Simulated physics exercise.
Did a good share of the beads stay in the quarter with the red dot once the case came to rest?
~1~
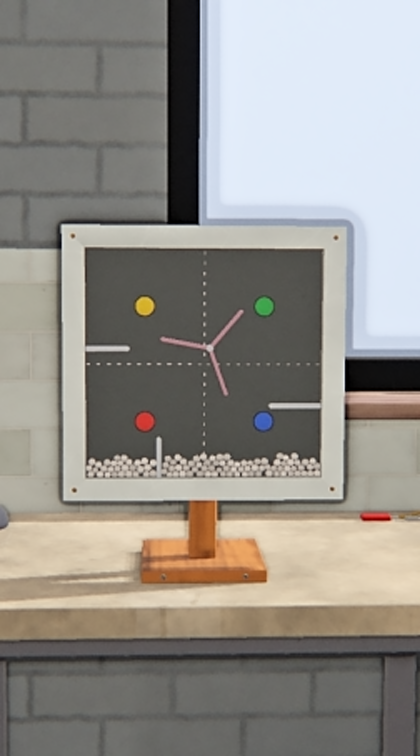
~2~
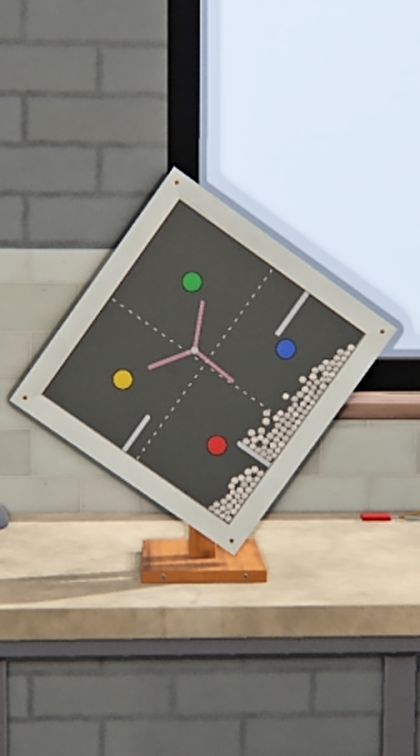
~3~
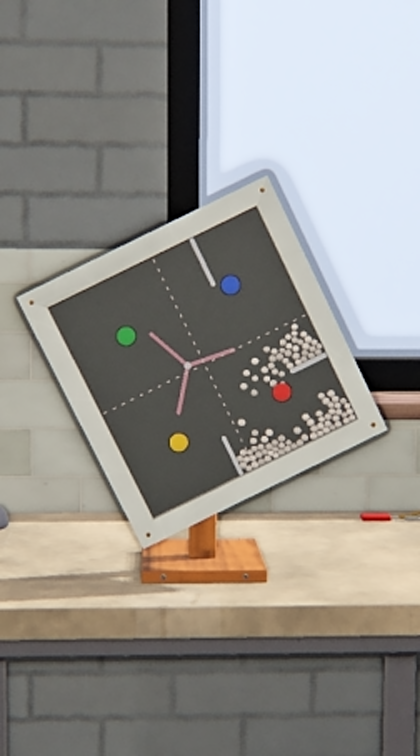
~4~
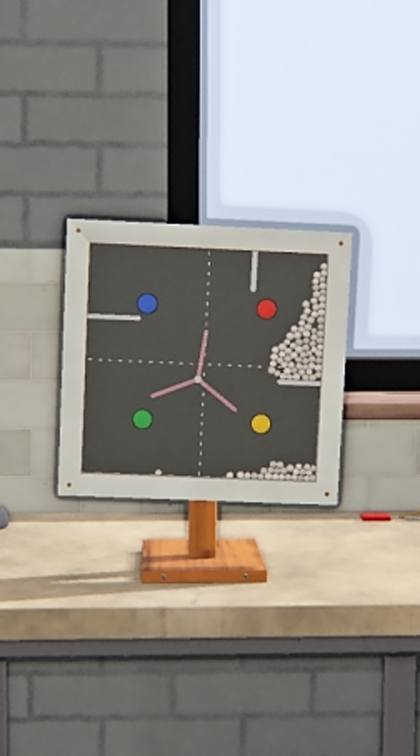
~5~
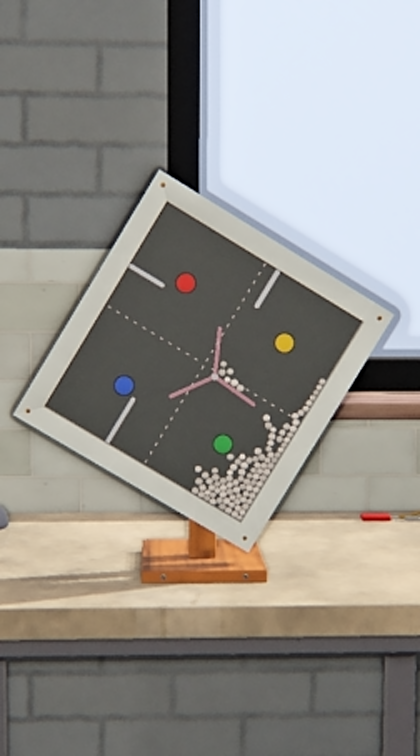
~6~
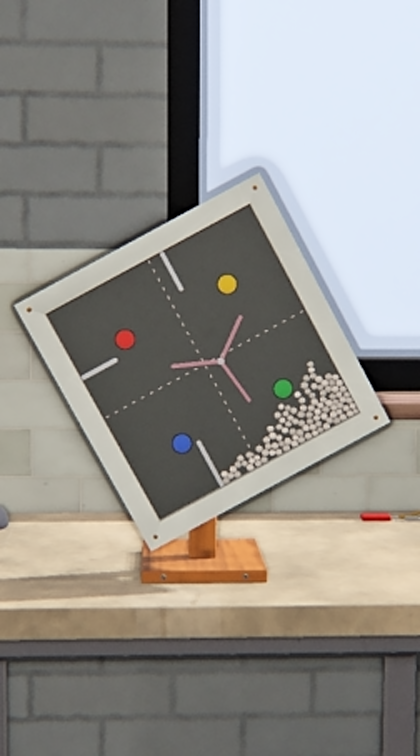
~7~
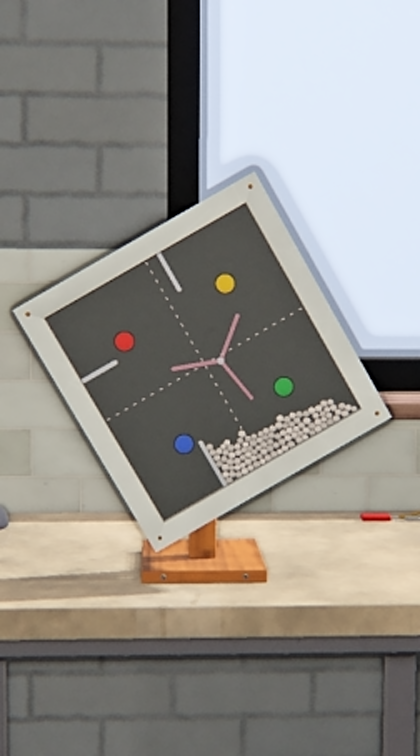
No, the red-dot quarter was left with next to none, and so was the yellow one. The largest share ended up in the green-dot quarter, with a smaller but fair share in the blue one.
